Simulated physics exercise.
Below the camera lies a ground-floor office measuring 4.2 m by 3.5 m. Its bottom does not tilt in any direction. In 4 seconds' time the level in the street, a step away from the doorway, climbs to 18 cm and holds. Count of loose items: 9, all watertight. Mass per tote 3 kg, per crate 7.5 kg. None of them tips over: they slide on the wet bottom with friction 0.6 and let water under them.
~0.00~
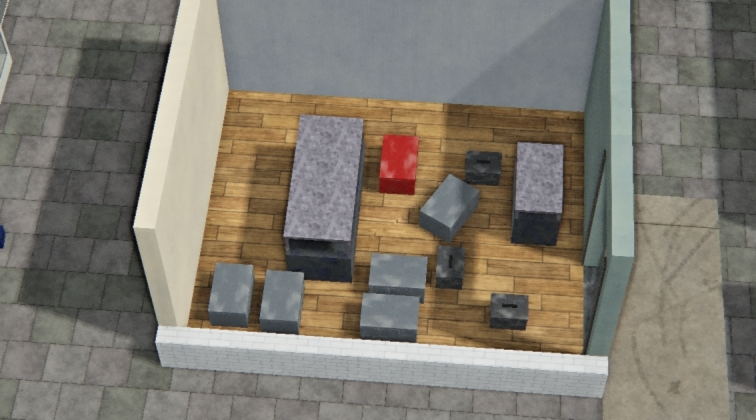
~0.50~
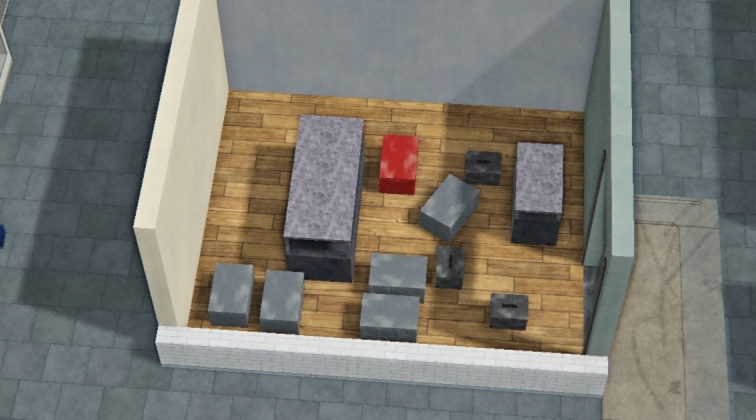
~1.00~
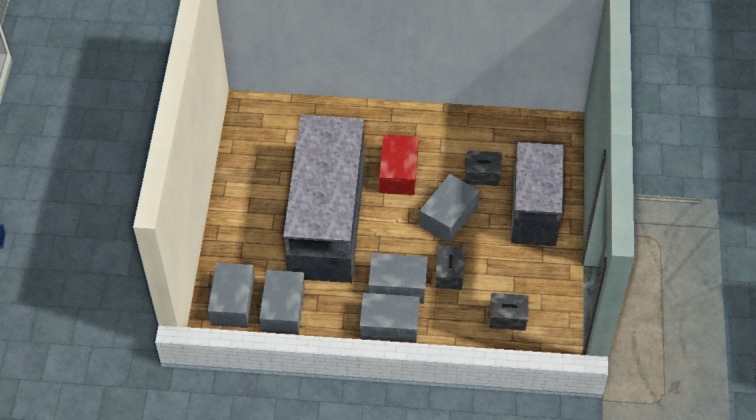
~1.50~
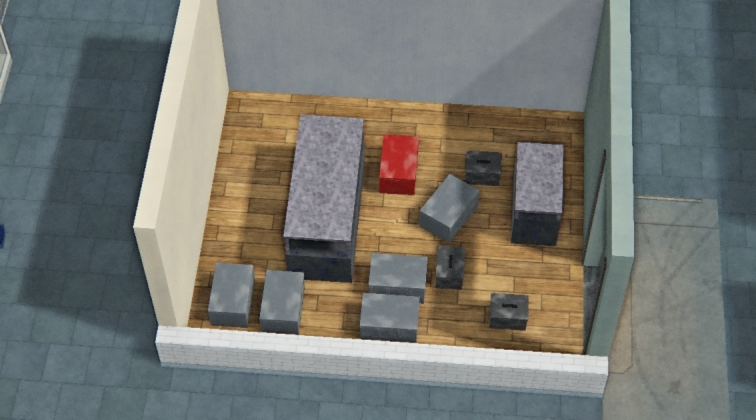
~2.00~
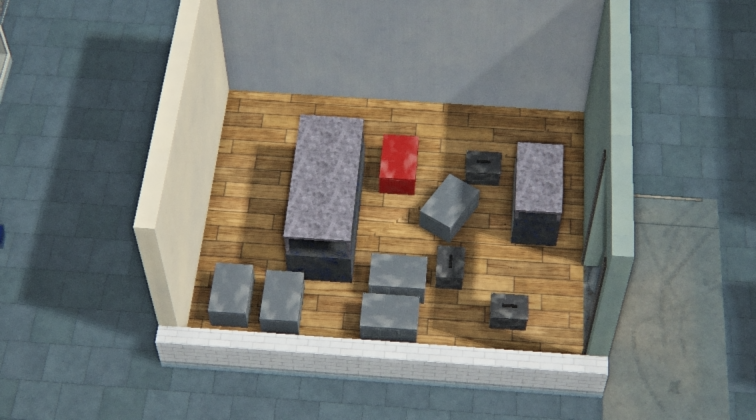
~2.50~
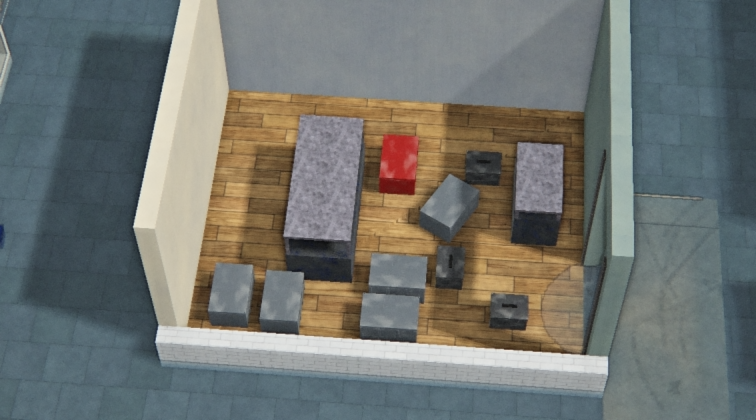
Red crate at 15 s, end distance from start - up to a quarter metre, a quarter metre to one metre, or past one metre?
It will go beyond a metre.
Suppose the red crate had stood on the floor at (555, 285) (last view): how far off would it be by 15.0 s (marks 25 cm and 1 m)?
So it journeys a long way.
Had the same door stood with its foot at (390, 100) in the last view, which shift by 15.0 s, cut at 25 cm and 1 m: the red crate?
Red crate: Long trip.
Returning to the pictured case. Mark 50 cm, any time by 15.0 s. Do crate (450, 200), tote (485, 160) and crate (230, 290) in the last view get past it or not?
Result, in order: Higher / lower / higher.
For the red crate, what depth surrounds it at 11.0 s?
Near 6 cm deep.
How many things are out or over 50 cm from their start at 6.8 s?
By my reckoning, 3.
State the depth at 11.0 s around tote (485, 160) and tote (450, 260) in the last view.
Some 4 cm at the first, some 5 cm at the second.
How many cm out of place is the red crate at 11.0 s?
By that time, close to 200 cm.
After 3.5 s the red crate is near (399, 157), 0.0 m from its start, aground; 0 afloat.
After 6.8 s the red crate is near (411, 136), 0.3 m from its start, aground; 6 afloat.
After 11.0 s the red crate is near (563, 140), 1.9 m from its start, afloat; 9 afloat.
After 15.0 s the red crate is near (565, 137), 1.9 m from its start, afloat; 9 afloat.
